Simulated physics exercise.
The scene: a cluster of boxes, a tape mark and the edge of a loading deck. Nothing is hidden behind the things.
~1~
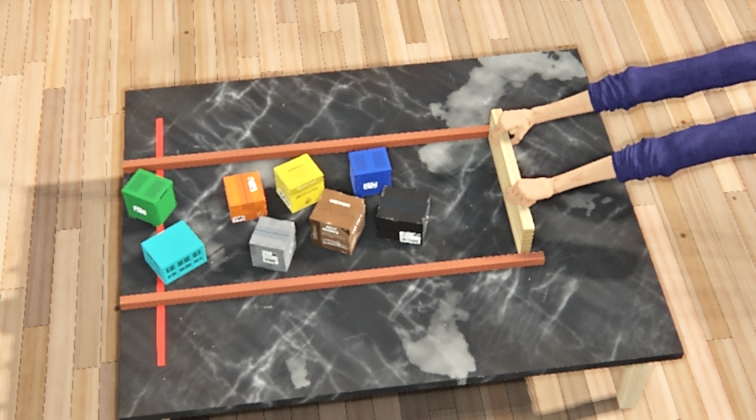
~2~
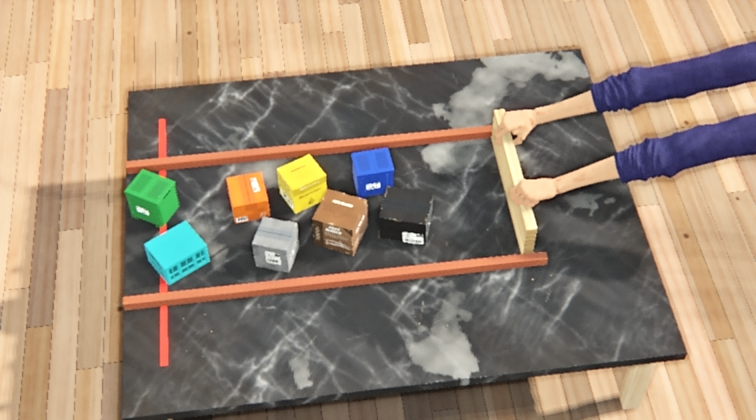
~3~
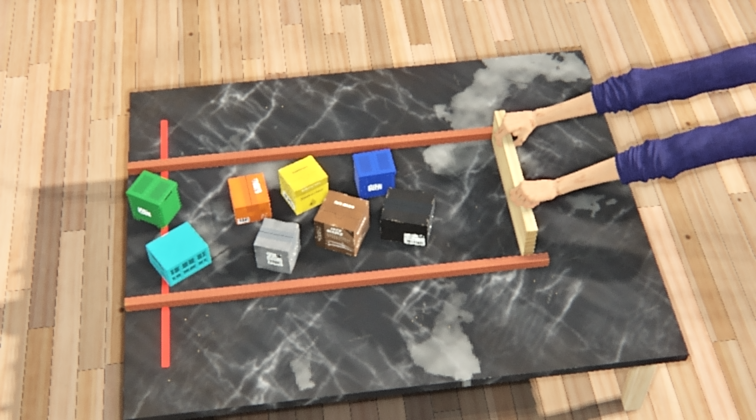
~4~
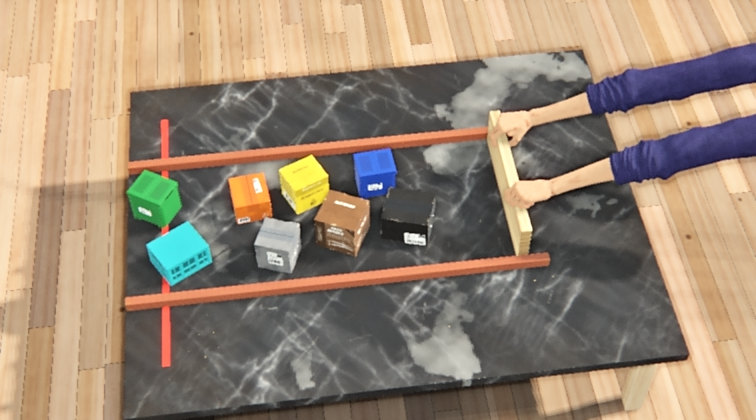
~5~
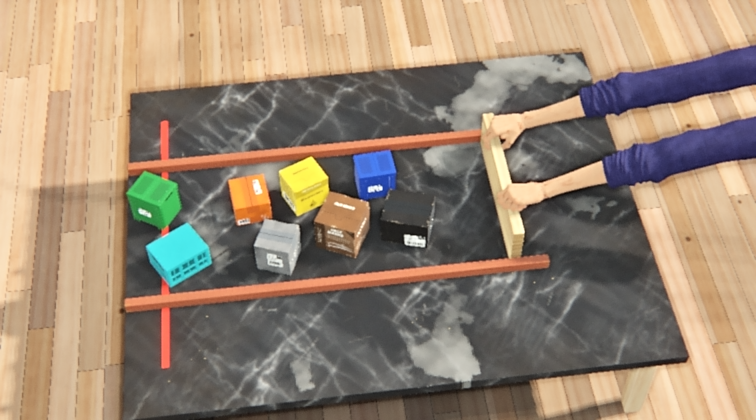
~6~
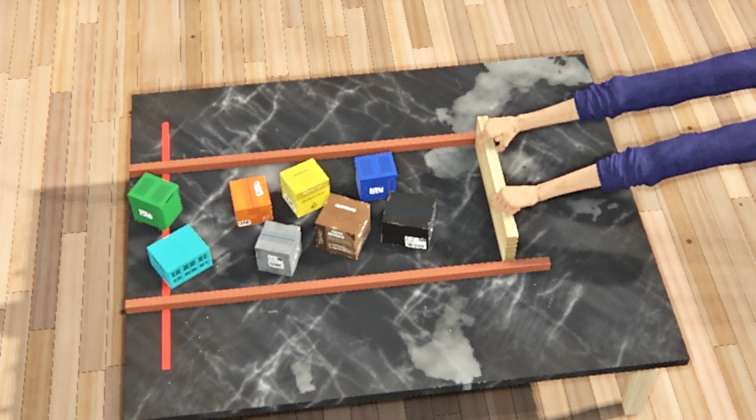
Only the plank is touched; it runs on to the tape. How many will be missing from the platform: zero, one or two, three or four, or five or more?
Outcome: The number that fall off is five or more.
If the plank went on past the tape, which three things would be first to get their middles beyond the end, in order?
They are the turquoise crate, the green tote, the grey parcel.
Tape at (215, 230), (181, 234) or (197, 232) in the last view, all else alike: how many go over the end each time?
Down on the ground: 4, 6 and 5.
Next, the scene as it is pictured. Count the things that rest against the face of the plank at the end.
2 of them.
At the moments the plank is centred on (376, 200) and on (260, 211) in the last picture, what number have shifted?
By then 4, and 8.
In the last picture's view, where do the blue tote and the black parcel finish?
First (145, 200), then (139, 253).
Soon after, none off yet; green tote at rest near (156, 203); turquoise crate at rest near (180, 256); orange parcel at rest near (251, 201).
Then, none off yet; green tote moved a little near (140, 205); turquoise crate moved about its own width near (127, 258); orange parcel moved well along near (183, 207).
At rest, the number that fall off is five or more; fallen, brown box, yellow box, grey parcel, orange parcel, turquoise crate and green tote.
